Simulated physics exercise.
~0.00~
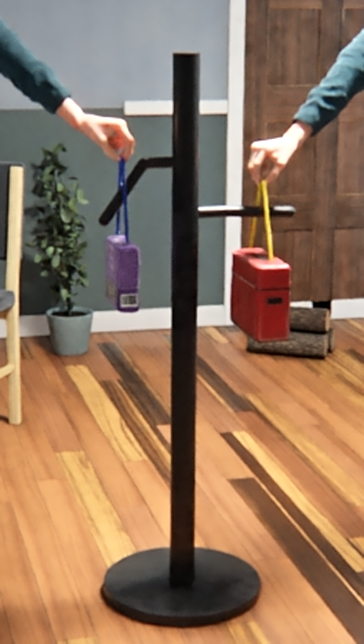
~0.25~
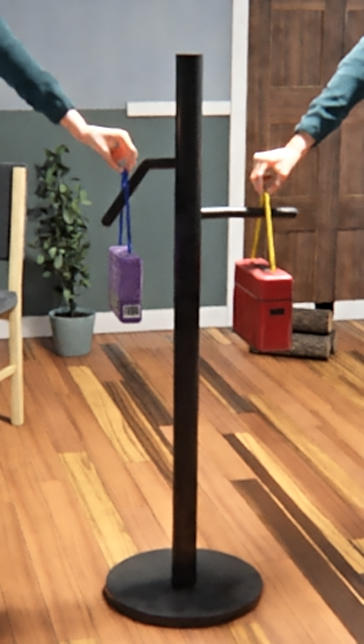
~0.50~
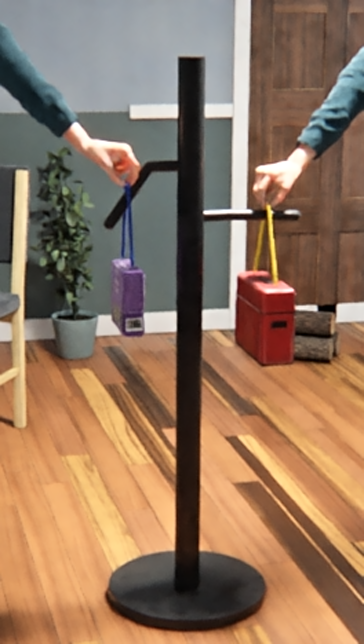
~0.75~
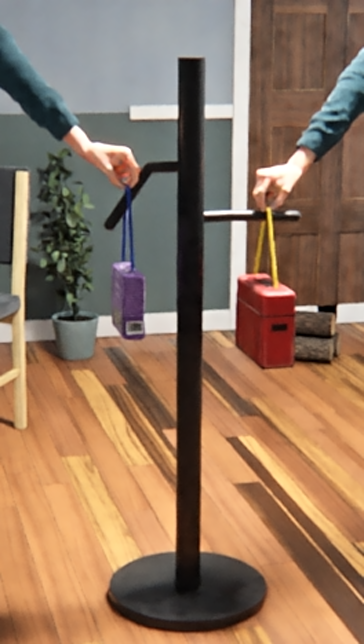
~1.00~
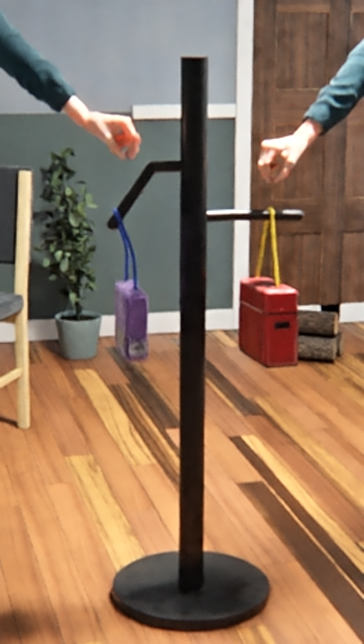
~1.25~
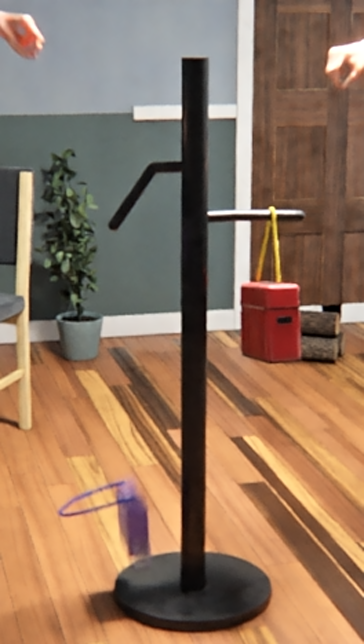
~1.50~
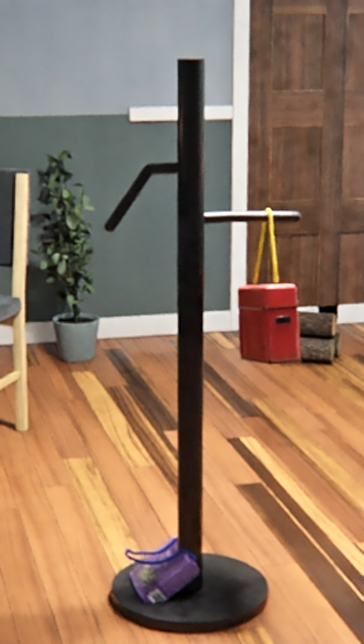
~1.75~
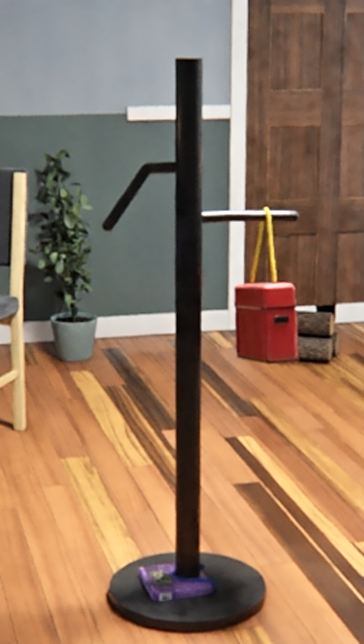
At the start, two hands hold a purple pouch by a blue loop on the left and a red case by a yellow loop on the right, beside a black coat stand. The hands lower both items until the loops rest at the pegs. Then the hands let go and draw back, and the blue loop slides down the sloping left peg. The pouch drops off and lands at the foot of the stand, tipping over onto the round base. It ends lying there, while the red case still hangs from the level right peg.
